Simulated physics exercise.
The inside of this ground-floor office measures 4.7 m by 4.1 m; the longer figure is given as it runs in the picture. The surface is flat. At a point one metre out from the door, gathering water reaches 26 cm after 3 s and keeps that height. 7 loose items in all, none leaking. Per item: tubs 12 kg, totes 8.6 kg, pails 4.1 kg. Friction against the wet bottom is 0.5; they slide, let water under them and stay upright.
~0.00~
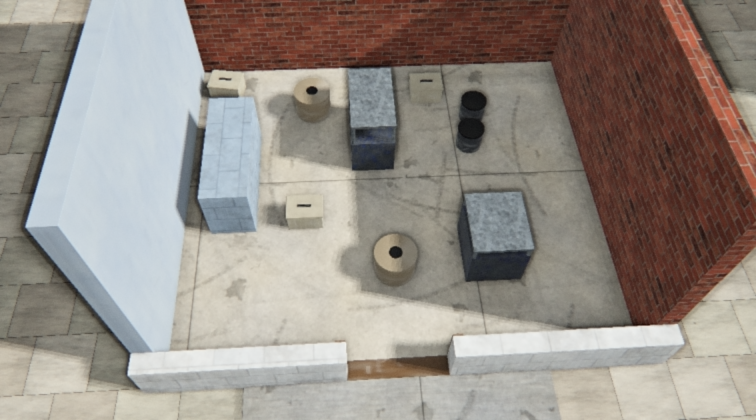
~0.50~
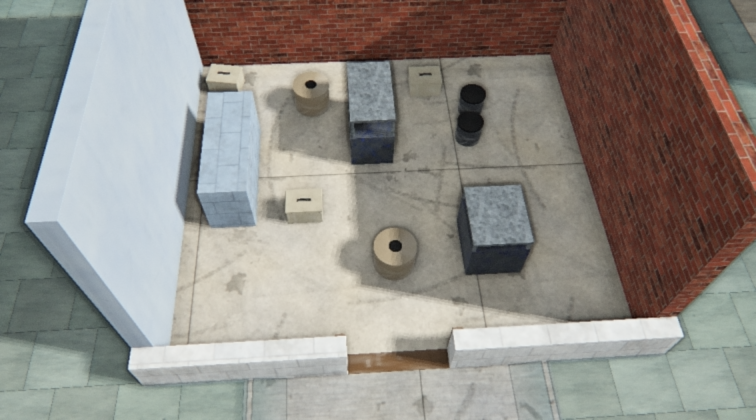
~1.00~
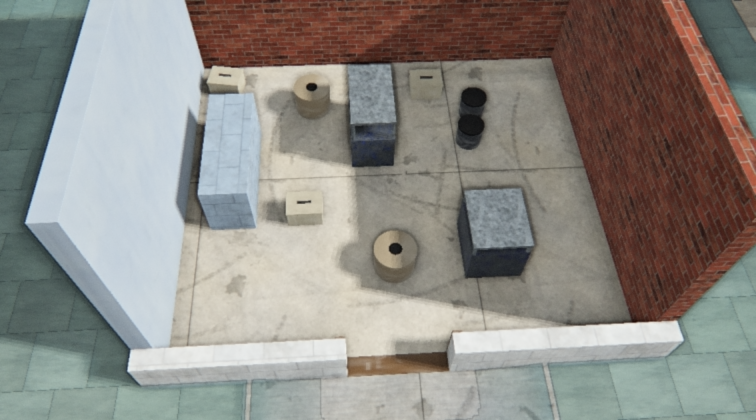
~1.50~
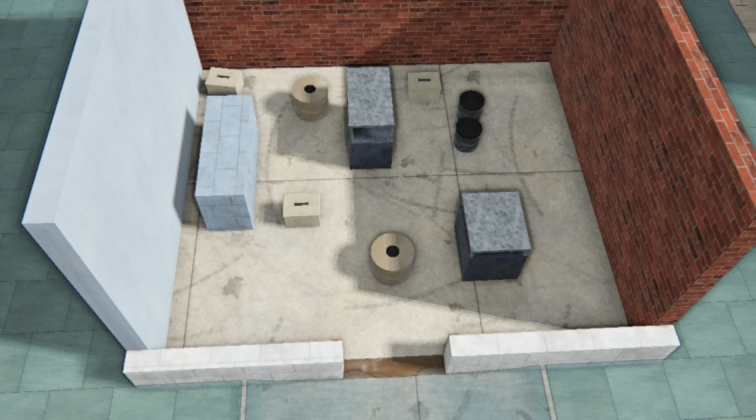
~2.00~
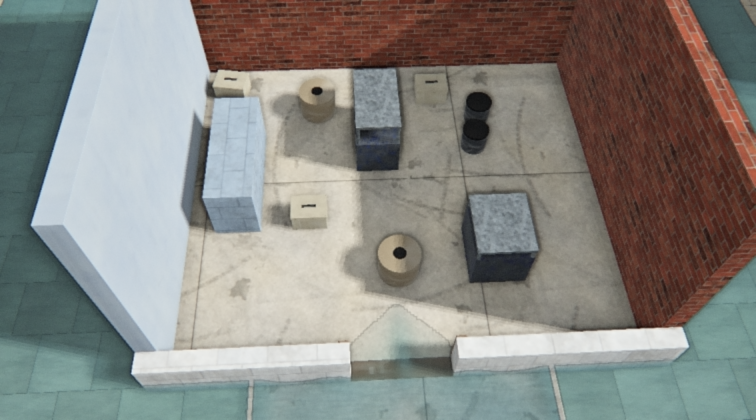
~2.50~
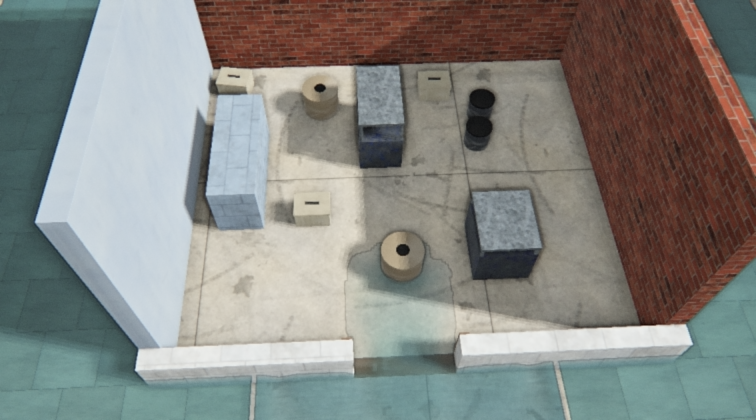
Water spreading over the paving around a roofless walled room, then seeping through the door gap onto the floor among motionless objects.
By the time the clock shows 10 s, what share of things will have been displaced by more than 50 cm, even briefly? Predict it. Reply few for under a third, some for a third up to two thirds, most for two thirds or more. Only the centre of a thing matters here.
Most.
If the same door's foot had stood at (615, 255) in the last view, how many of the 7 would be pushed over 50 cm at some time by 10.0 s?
Count: 3.
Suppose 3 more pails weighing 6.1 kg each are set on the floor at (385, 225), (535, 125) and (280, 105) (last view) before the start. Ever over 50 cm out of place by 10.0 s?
Order as asked - exceeds the limit, exceeds the limit, exceeds the limit.
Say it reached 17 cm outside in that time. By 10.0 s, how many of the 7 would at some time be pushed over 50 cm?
2.
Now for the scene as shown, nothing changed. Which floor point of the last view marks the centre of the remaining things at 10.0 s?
Mean position approx. (418, 142).
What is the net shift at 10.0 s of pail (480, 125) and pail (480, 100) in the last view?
One is off by 200 cm, the other by 200 cm, in the order asked.
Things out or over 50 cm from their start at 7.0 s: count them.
Result: 4.
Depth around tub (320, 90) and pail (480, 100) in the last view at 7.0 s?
Roughly 10 and 9 cm.
After 3.5 s 1 of 7 are over 50 cm from their spots; 0 afloat.
After 4.5 s 2 of 7 are over 50 cm from their spots; 0 afloat.
After 7.0 s 4 of 7 are over 50 cm from their spots; 6 afloat.
After 10.0 s 6 of 7 are over 50 cm from their spots, and 6 have been at some point; 7 afloat.
